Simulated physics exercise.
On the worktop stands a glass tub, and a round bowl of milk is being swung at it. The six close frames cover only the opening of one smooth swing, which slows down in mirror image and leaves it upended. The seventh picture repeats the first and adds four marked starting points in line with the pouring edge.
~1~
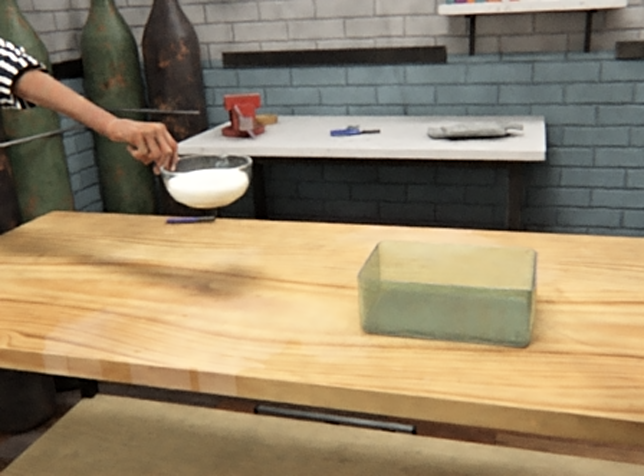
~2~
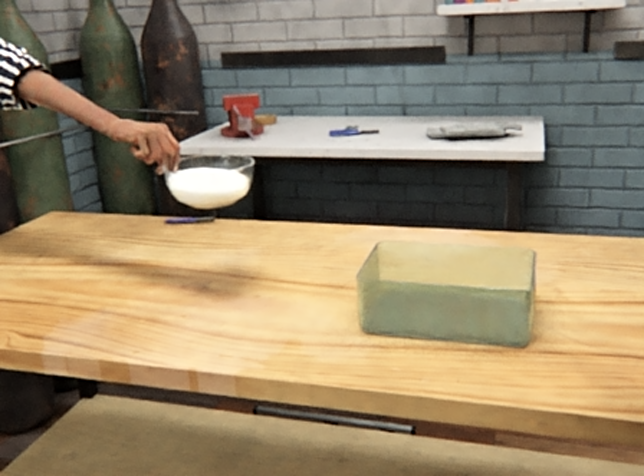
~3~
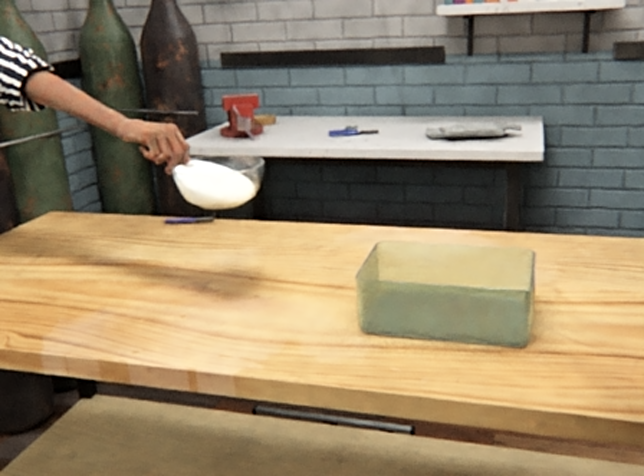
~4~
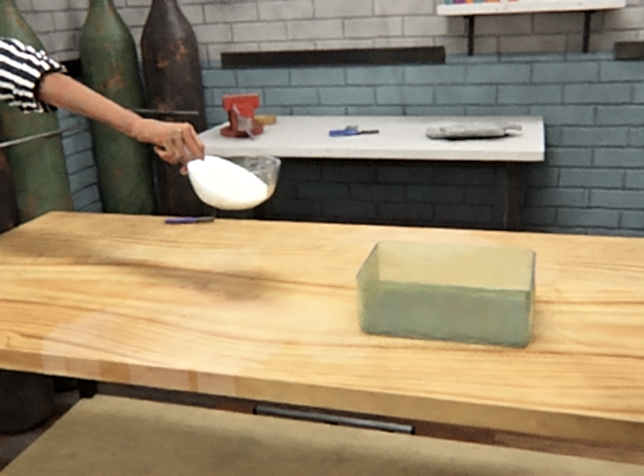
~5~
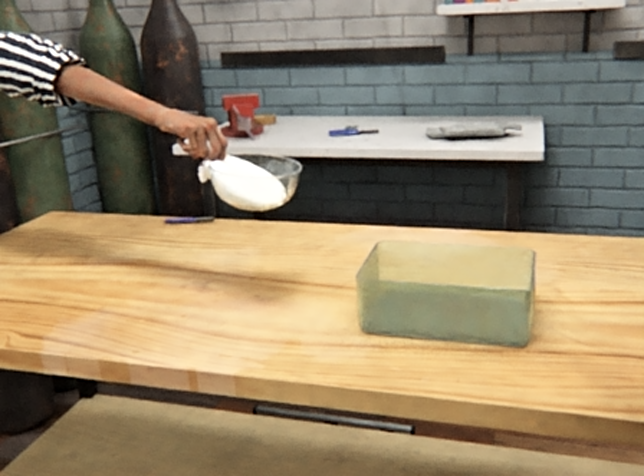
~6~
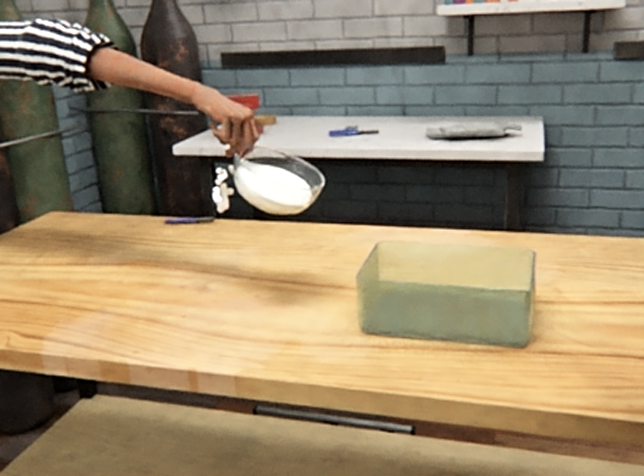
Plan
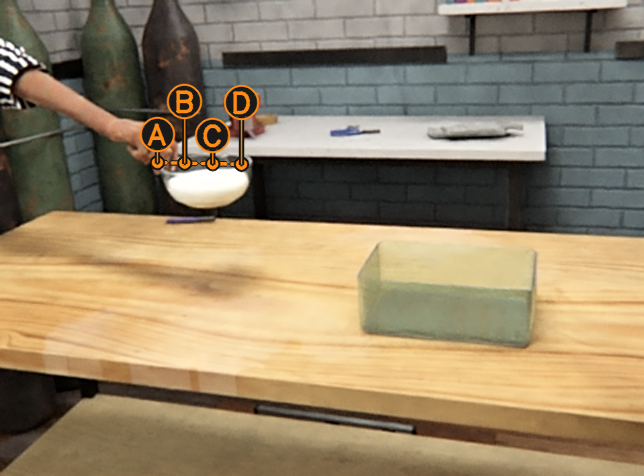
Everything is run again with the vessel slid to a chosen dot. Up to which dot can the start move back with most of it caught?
Use dot C.
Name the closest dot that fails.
B.
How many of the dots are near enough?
Two of them.
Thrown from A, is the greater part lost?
Yes, that goes wrong.
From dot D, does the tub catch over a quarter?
Yes, it does.
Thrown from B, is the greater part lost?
Yes.
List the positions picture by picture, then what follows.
Upright, lip at (246, 164); tub from (361, 330) to (532, 345); nothing has left yet.
Upright, lip at (249, 164); nothing has left yet.
Upright, lip at (259, 165); nothing has left yet.
Upright, lip at (275, 165); milk is over the rim, down to (192, 165).
Tipped about 7°, lip at (298, 170); milk is over the rim, down to (207, 178).
Tipped about 23°, lip at (321, 185); milk is over the rim, down to (224, 209).
On the marked copy, A at (157, 162); B at (184, 163); C at (212, 163); D at (241, 164).
With A, about 1 % lands in the tub, 96 % falls short.
With B, about 26 % lands in the tub, 67 % falls short and 7 % goes beside or beyond.
With C, about 67 % lands in the tub, 26 % falls short and 7 % goes beside or beyond.
With D, about 79 % lands in the tub, 8 % falls short and 13 % goes beside or beyond.
